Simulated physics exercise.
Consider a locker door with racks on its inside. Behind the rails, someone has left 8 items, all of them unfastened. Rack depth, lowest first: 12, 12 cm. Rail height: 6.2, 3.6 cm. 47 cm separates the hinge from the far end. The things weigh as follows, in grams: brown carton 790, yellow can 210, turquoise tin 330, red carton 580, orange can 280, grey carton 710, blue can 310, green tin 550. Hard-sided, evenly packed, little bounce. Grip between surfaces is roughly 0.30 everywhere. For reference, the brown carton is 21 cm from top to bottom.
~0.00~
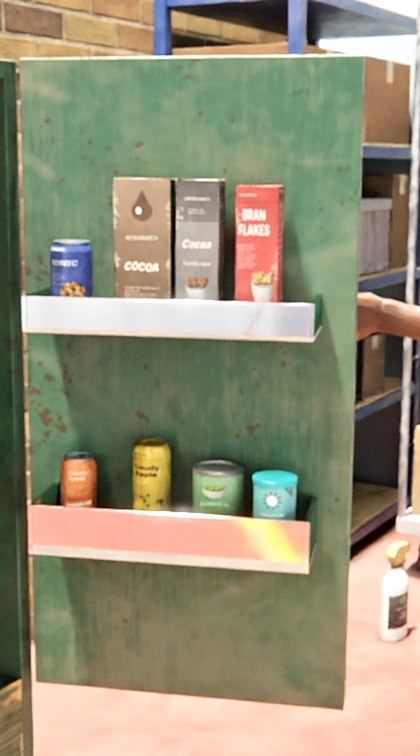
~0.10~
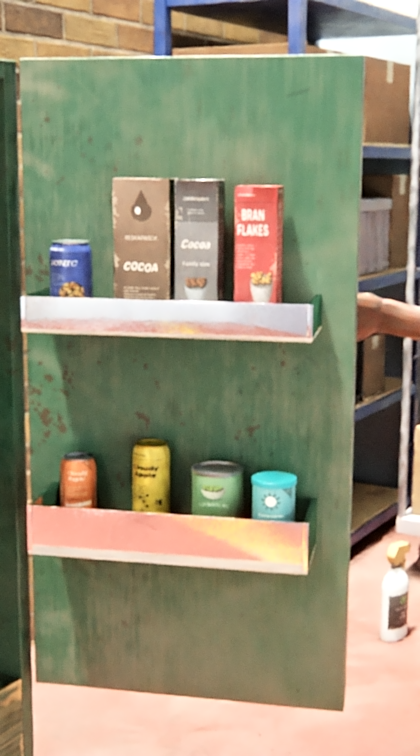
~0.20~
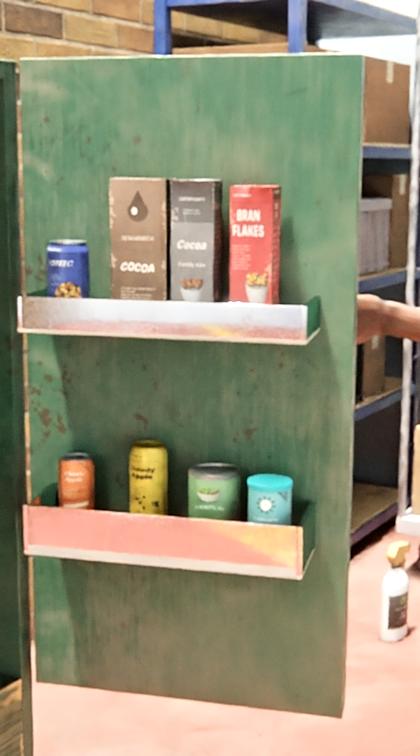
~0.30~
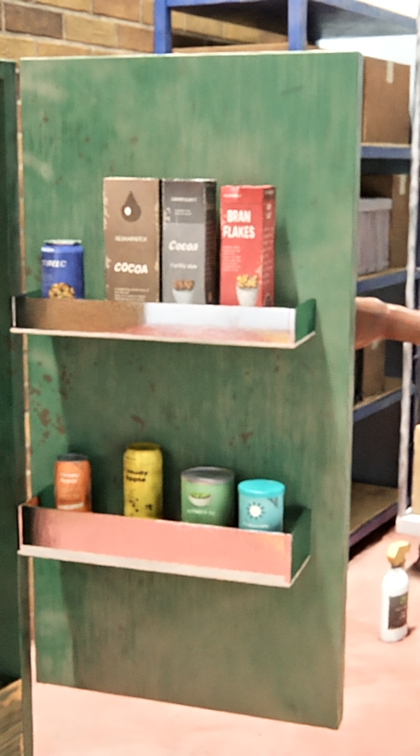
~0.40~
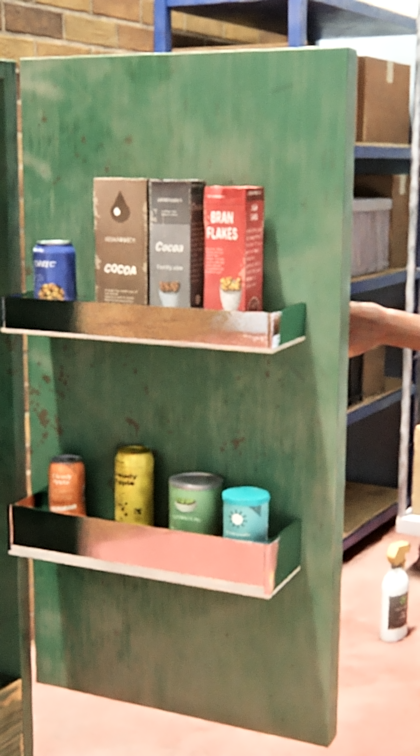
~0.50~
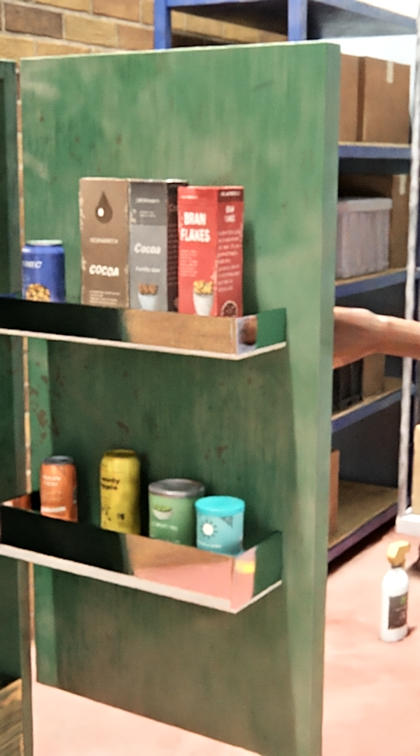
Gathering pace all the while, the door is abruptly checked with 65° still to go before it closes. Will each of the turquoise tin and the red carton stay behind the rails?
As I see it, my guess is the turquoise tin is retained, my guess is the red carton is lost.
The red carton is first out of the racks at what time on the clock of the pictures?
Answer: About 1.0 s.
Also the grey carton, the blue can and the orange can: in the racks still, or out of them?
The grey carton finishes out of the racks; the blue can ends behind the rails; the orange can is still behind the rails.
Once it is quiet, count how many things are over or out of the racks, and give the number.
Total: 2.
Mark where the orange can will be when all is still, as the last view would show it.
Resting point, approx. (28, 500) px.
After 0.80 s, door 65° open; red carton 13° off upright near (80, 264); grey carton 3° off upright; green tin moved 3 cm.
After 1.30 s, door 65° open; red carton and grey carton now out of the racks; yellow can moved 3 cm; green tin moved 3 cm.
After 1.40 s, door 65° open; yellow can moved 3 cm; green tin moved 3 cm; brown carton moved 3 cm.
In the end (1.9 s), out of the racks, red carton and grey carton; the other 6 under 5 cm from the start. In the last view, turquoise tin near (108, 567).
